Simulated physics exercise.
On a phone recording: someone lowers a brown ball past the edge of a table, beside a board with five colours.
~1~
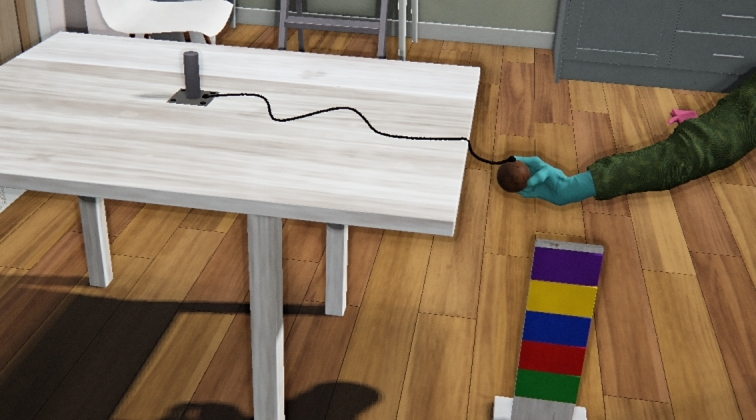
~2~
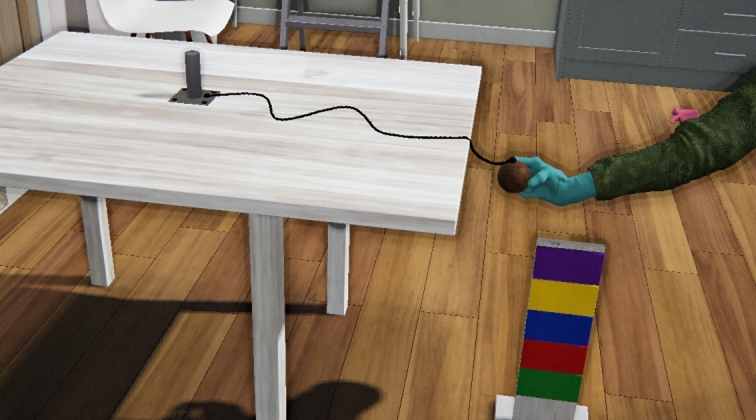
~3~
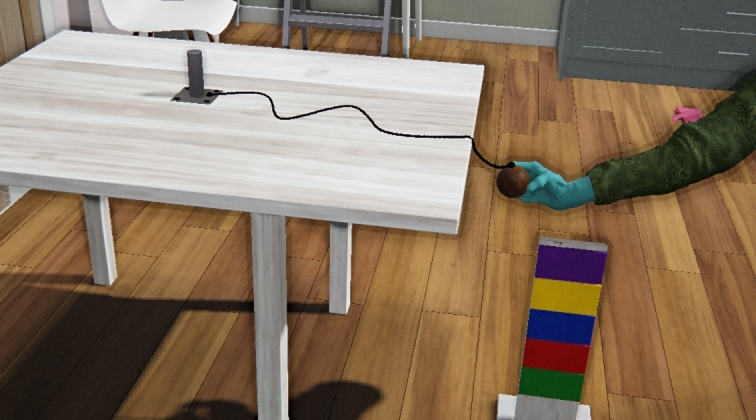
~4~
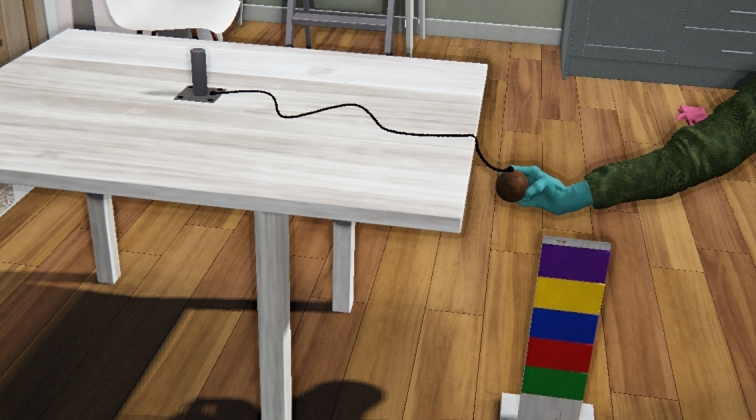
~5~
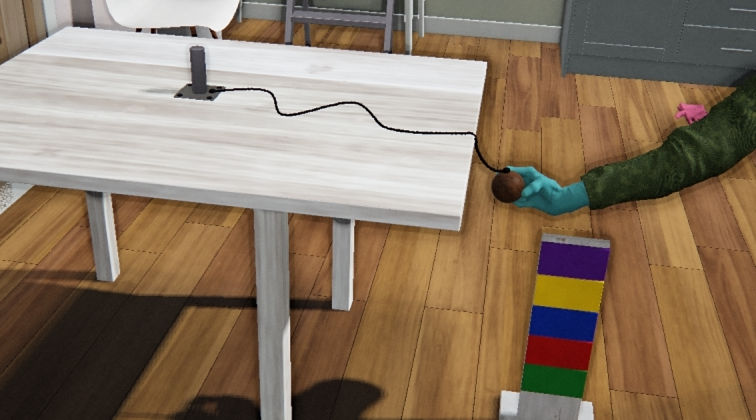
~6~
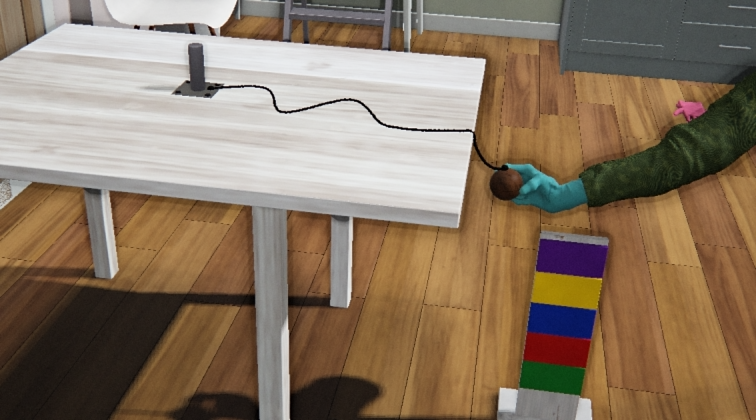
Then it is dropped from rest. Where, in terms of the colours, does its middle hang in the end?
The yellow one.
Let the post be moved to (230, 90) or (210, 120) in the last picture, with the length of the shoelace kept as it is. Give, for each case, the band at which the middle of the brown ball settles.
Answer, in order: Blue, blue.
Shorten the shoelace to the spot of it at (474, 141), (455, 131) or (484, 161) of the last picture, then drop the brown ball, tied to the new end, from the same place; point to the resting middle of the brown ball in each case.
Well, that gives around (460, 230) the first time, (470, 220) the next and (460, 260) the last.
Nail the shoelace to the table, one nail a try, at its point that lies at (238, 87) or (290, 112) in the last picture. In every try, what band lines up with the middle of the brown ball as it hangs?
Taking the two tries in turn, you'd get yellow and then purple.
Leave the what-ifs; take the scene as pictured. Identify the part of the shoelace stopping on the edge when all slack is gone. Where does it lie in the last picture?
It's the one at (380, 123).
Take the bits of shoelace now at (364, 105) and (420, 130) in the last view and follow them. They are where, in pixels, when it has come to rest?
You'll find the first mark at (425, 121) and the second mark at (471, 170).
Early on, ball near (439, 265); level with yellow.
Midway, ball near (469, 279); level with yellow.
Finally, ball near (466, 279); level with yellow. At yellow.
